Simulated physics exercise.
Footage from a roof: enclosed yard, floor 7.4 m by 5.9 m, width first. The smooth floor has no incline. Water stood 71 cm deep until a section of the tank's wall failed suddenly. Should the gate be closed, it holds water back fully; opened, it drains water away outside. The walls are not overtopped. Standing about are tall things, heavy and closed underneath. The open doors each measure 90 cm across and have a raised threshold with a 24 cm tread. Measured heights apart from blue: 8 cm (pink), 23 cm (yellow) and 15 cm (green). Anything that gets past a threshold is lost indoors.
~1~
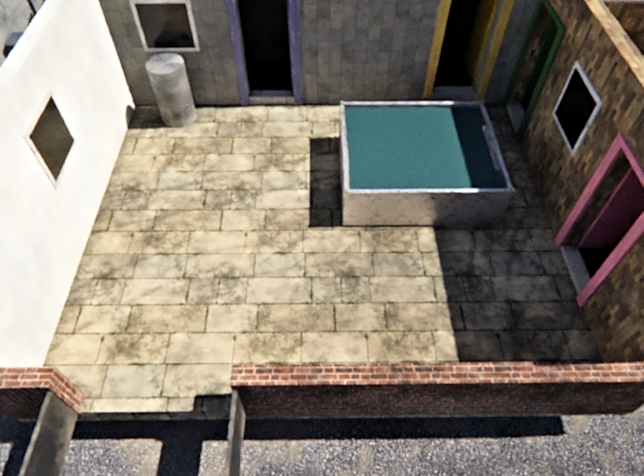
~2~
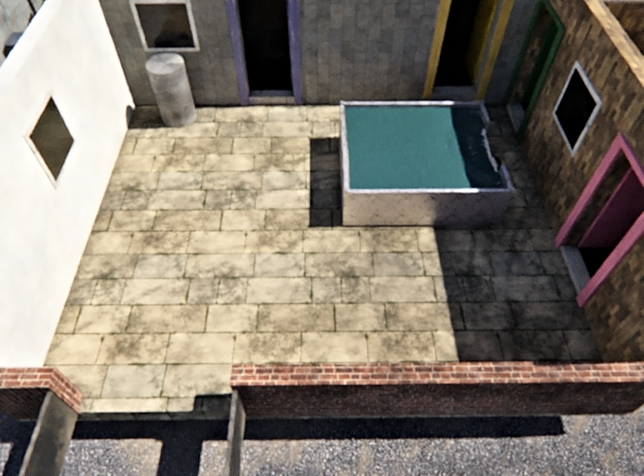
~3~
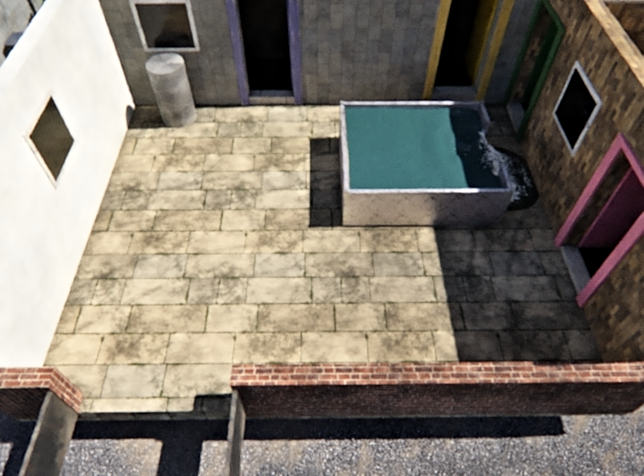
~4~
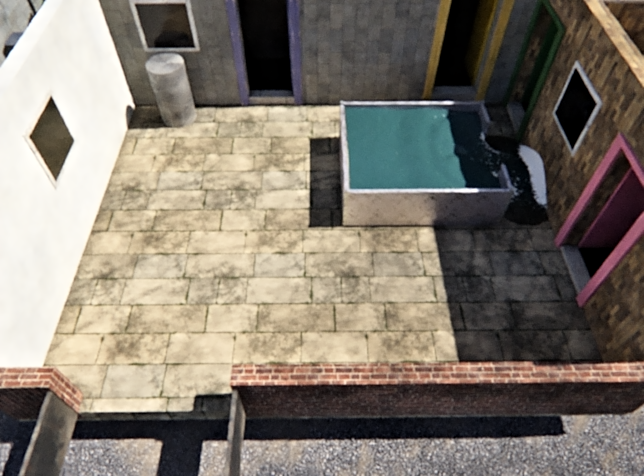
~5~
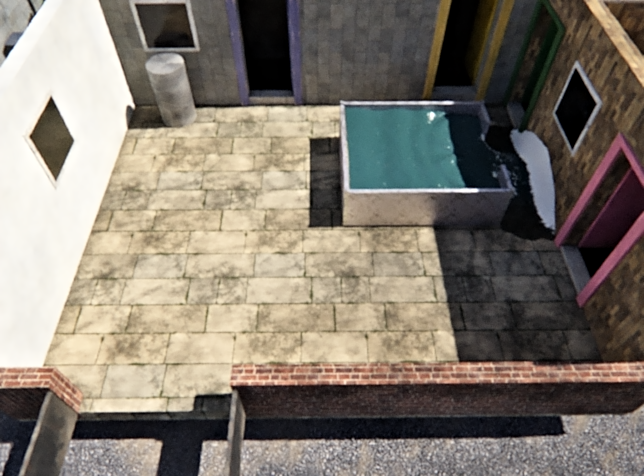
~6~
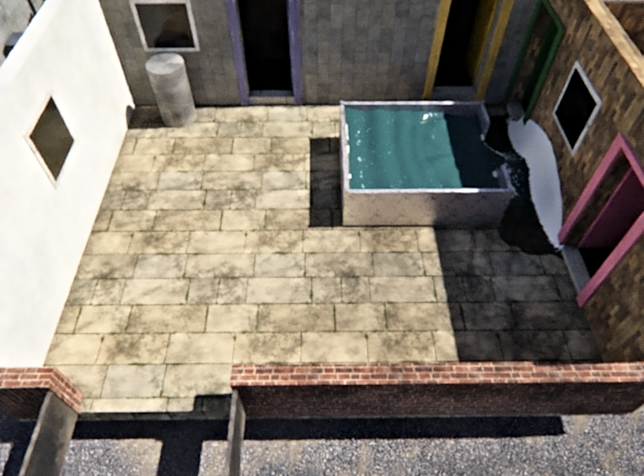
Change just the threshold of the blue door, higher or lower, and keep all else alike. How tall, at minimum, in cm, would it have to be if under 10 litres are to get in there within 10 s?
It would need to be about 6.5 cm tall.
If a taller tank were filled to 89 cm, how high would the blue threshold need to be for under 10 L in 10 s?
Then a height close to 8.0 cm.
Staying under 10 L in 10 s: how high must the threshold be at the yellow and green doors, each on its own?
You'd want some 26 cm at yellow and some 29 cm at green.
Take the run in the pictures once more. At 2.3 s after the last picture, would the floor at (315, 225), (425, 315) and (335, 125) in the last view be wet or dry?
So the three spots come out spared, swamped, swamped, in that order.
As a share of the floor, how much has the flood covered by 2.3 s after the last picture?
Roughly 40 percent.
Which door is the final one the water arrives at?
Blue.
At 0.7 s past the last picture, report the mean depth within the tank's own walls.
About 53 centimetres on average.
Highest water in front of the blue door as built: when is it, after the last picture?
The depth peaks at about 3.5 seconds.
Then, 0.7 s after the last picture water covers 15 % of the floor, deepest (56 cm) near (522, 177); it has not reached the blue door.
Then, 2.3 s after the last picture water covers 40 % of the floor, deepest (36 cm) near (497, 107); 4 cm at the blue door, 0 litres in over its 16 cm threshold.
Then, 9.3 s after the last picture water covers 95 % of the floor, deepest (14 cm) near (499, 112); 6 cm at the blue door, 0 litres in over its 16 cm threshold.
At the blue door as built, the water peaked near 10 cm, 3.7 s after the last picture.
With a threshold of 5.5 cm, 18 litres would have come in within the 10 s; with 7.5 cm, 5 litres. So under 10 litres takes about 6.5 cm.
